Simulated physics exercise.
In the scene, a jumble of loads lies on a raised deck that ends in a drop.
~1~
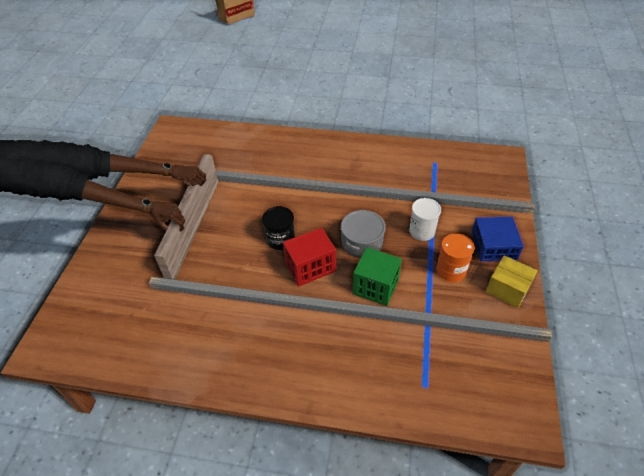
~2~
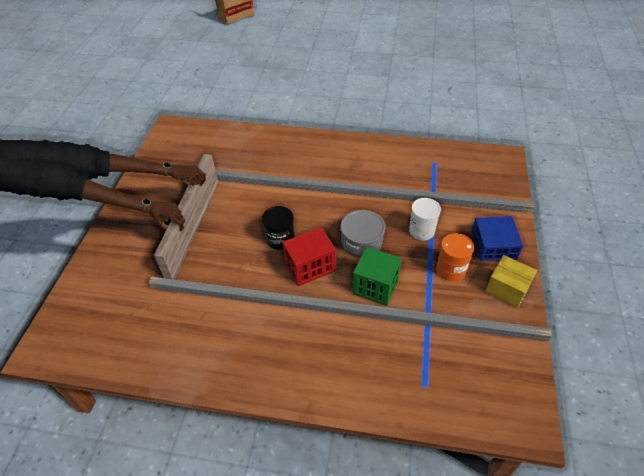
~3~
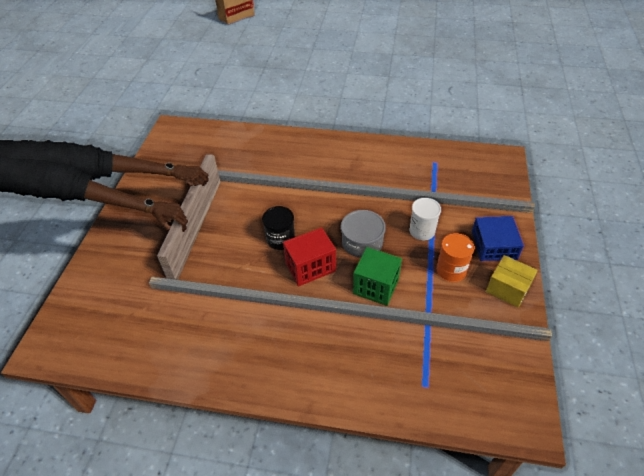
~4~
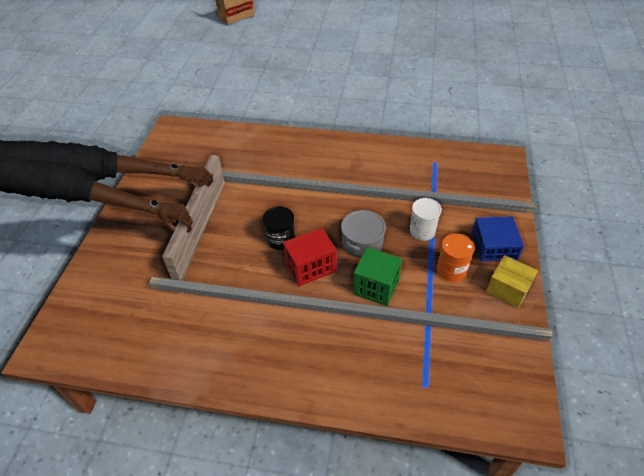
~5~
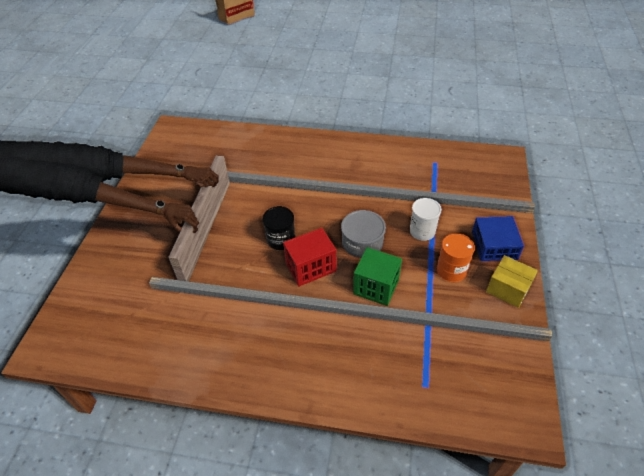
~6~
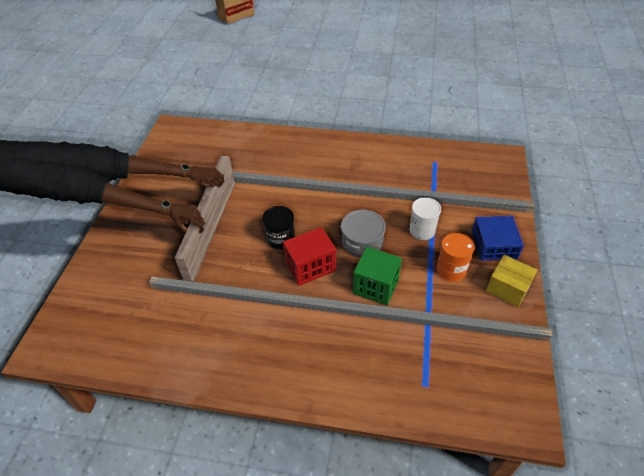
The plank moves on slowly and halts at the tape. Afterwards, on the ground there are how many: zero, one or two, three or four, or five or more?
On the ground there are zero.
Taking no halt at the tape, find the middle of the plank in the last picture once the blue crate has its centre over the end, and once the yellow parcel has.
About (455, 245), and about (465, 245) for the other.
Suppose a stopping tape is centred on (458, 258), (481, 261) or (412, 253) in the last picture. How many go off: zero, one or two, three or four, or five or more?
One to two; one or two; zero.
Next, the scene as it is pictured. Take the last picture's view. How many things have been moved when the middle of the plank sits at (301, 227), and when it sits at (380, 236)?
Counting first: 2, next 5.
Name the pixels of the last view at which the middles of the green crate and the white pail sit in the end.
The first sits around (490, 293), while the other sits around (479, 205).
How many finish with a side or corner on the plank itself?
2 of them.
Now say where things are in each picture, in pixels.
Yellow parcel (511, 282); blue crate (497, 239); orange canister (455, 258); plank (190, 215); tape (431, 256), in the first picture.
Blue crate (496, 238); grey pail (362, 234), in the second picture.
Orange canister (455, 258); white pail (424, 220), in the third picture.
Yellow parcel (511, 281); plank (197, 215), in the fourth picture.
Blue crate (497, 238); black pail (280, 229), in the fifth picture.
Yellow parcel (511, 281); blue crate (497, 238); orange canister (455, 258); plank (208, 216); tape (431, 255), in the sixth picture.
Soon after, none off yet; yellow parcel at rest near (511, 281); blue crate at rest near (497, 238); orange canister at rest near (455, 258).
At rest, the number that fall off is zero.
